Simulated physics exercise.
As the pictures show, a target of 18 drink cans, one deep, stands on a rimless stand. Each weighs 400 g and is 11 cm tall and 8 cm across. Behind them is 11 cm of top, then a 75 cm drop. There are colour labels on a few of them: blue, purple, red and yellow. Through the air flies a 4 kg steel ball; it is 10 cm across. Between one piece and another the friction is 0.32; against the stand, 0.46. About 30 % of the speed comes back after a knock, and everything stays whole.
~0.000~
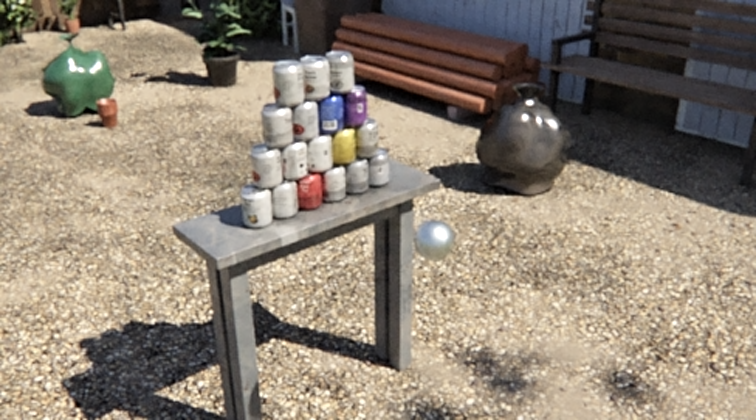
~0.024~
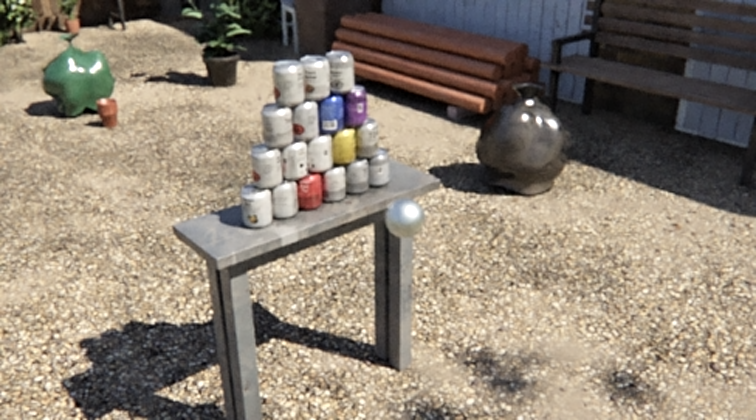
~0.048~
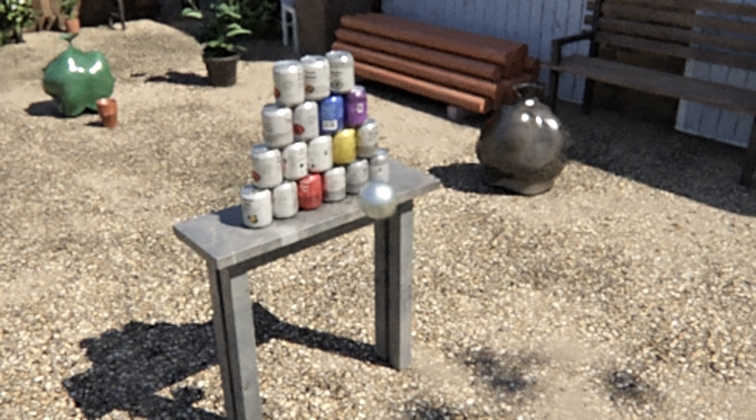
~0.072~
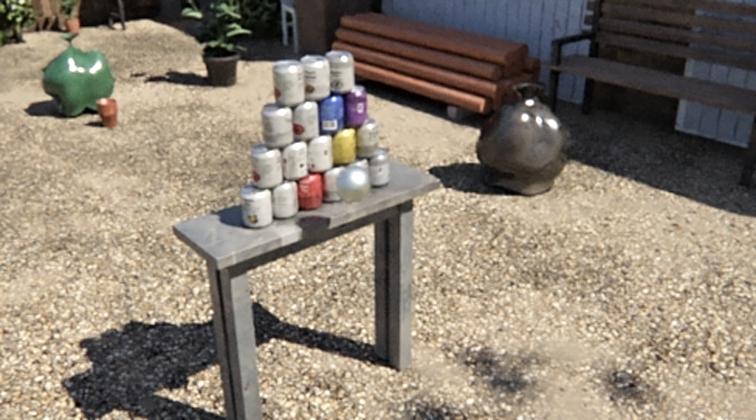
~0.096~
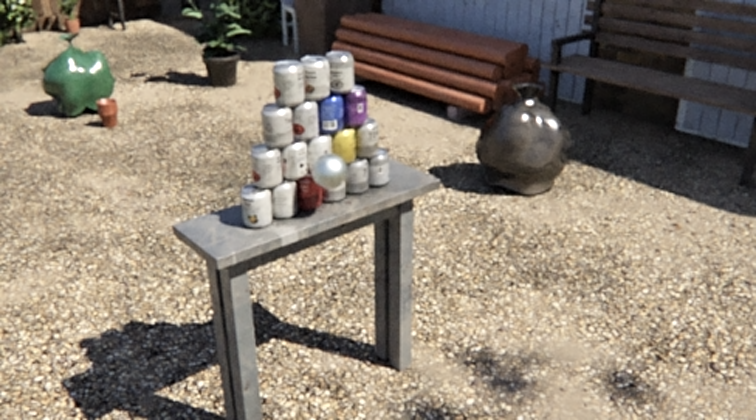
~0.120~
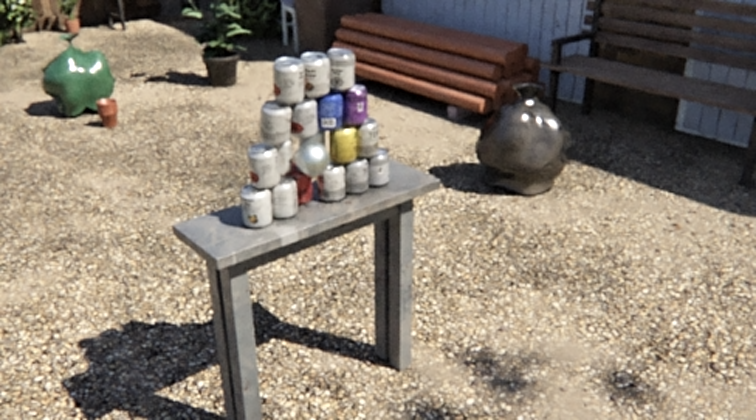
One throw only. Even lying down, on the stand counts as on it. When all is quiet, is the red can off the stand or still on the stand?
In the end the red can goes over the edge.
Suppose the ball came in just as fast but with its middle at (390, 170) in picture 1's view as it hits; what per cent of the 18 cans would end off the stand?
30 percent.
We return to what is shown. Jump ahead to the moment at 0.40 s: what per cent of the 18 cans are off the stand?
15 per cent.
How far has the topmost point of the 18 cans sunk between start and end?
Lower by close to 0 cm.
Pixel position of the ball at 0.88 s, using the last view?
Location: Close to (107, 212).
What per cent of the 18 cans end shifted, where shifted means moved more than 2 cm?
The shifted ones make up 65 per cent.
By 0.40 s, ball still moving; 3 of the 18 cans off the stand; red can tilted 21°, 27 cm lower; blue can on its side.
By 0.88 s, ball still moving; 8 of the 18 cans off the stand; red can on its side; blue can upside down.
When it is over (1.2 s), ball rolling away; 8 of the 18 cans off the stand; red can on its side; blue can on its side; yellow can moved 23 mm. In pixels of the last frame, middles, blue can near (165, 250).
